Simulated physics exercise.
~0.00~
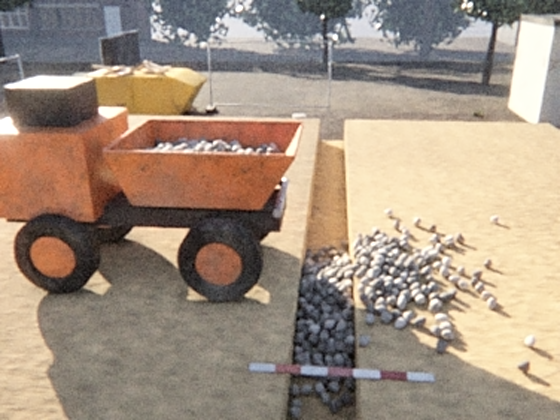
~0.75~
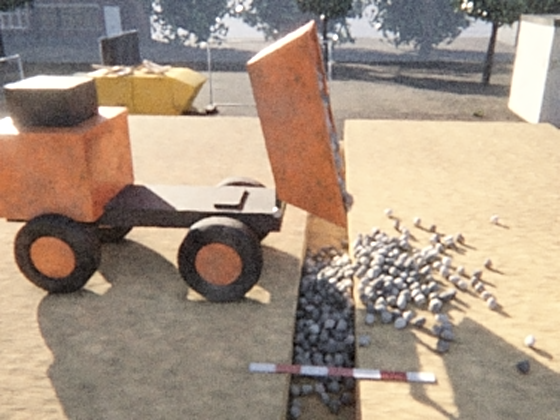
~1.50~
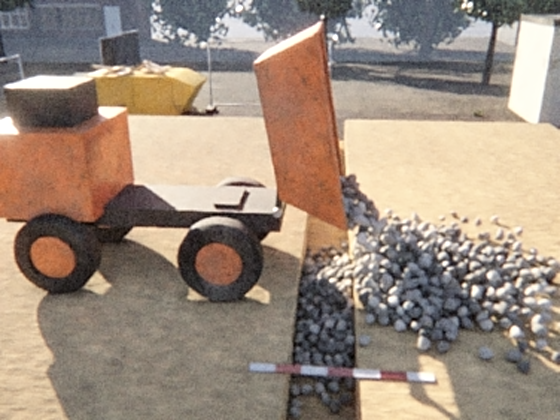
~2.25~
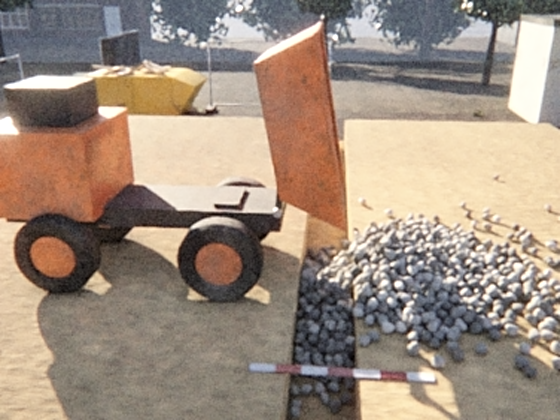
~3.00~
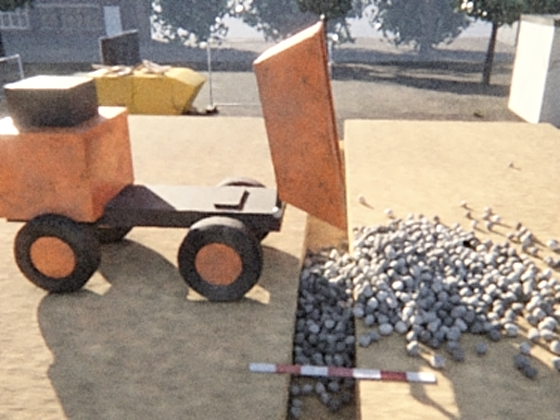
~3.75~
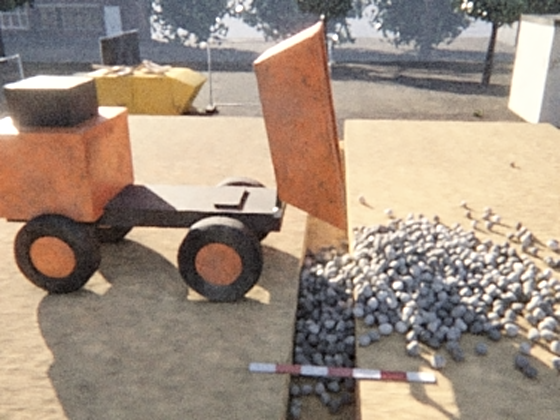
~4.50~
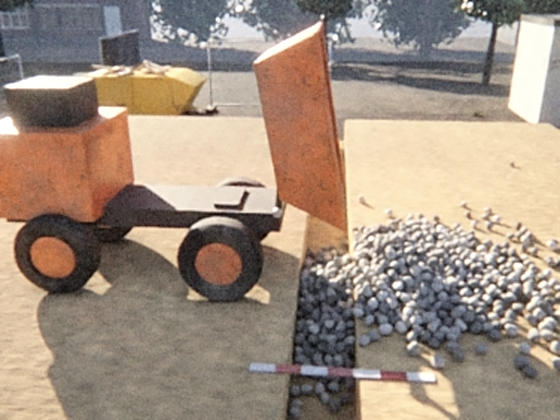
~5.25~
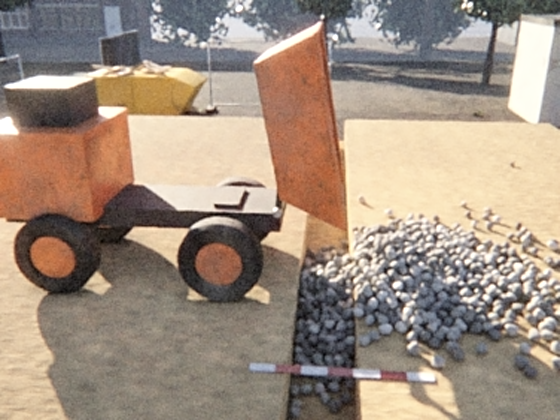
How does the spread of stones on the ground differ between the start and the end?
At the start, a small pile of stones lies in the trench and just to its right. By the end, a much larger heap spreads farther right across the sandy ground.
An orange dumper tips its skip and grey stones pour mostly beyond the trench.
